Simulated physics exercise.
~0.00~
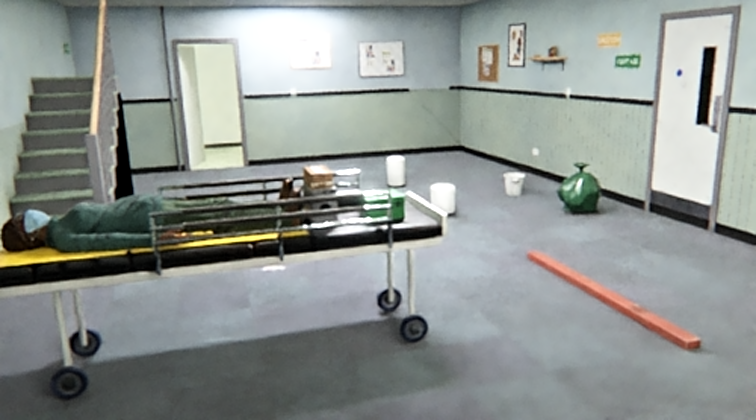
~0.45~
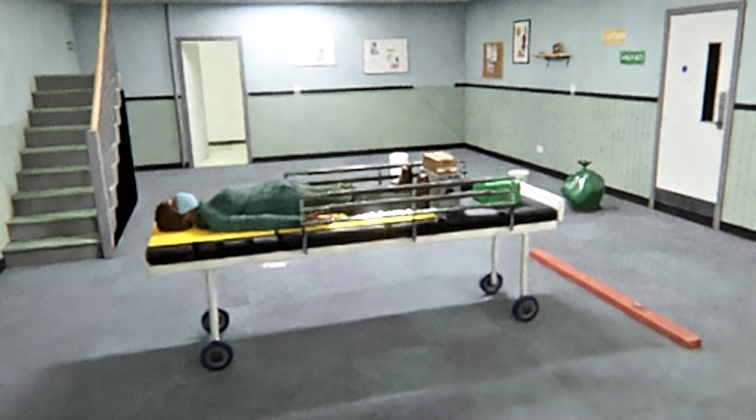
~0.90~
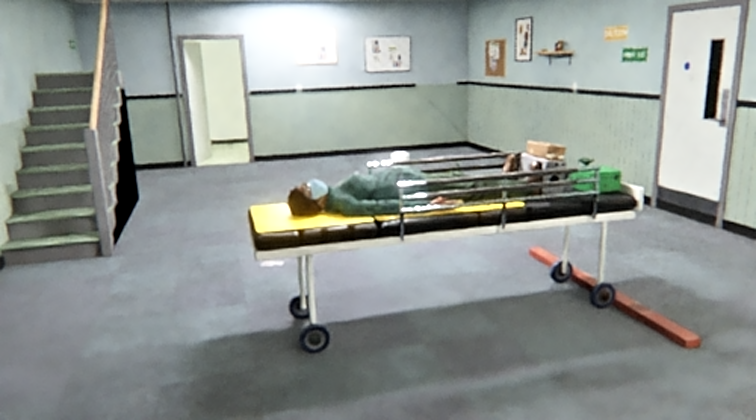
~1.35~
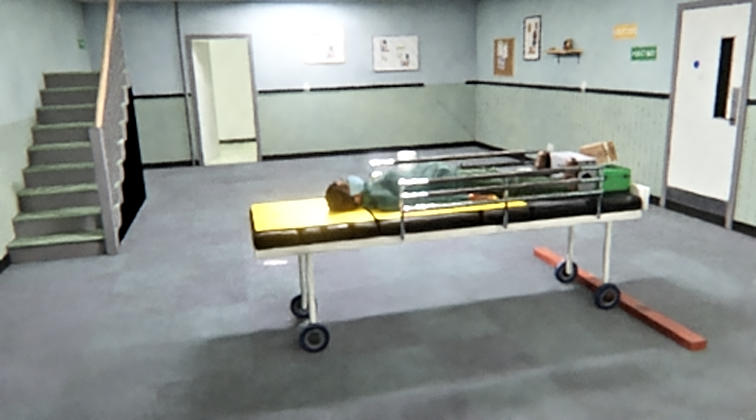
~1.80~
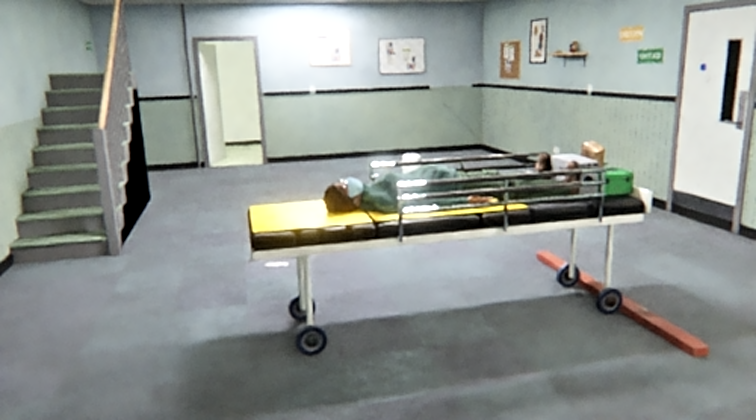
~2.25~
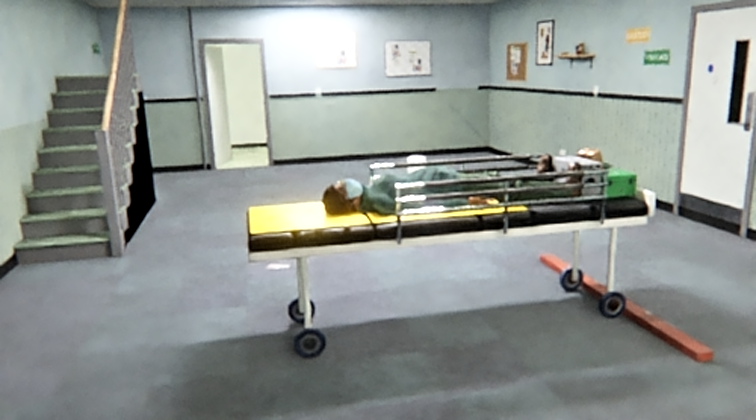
A ward trolley carrying a limp patient in green, head to the left on a yellow and black mattress, rolls rightward across a grey-floored room, seen from the side by a slightly drifting camera. Stairs rise at left, a white door stands at right, and a green bag sits near the far wall. Small boxes and a green case ride by the patient's feet. The trolley stops abruptly at a red sill on the floor. The patient slides a little further toward the foot end, and a brown box tilts over. Everything settles, with patient, box and green case still aboard.
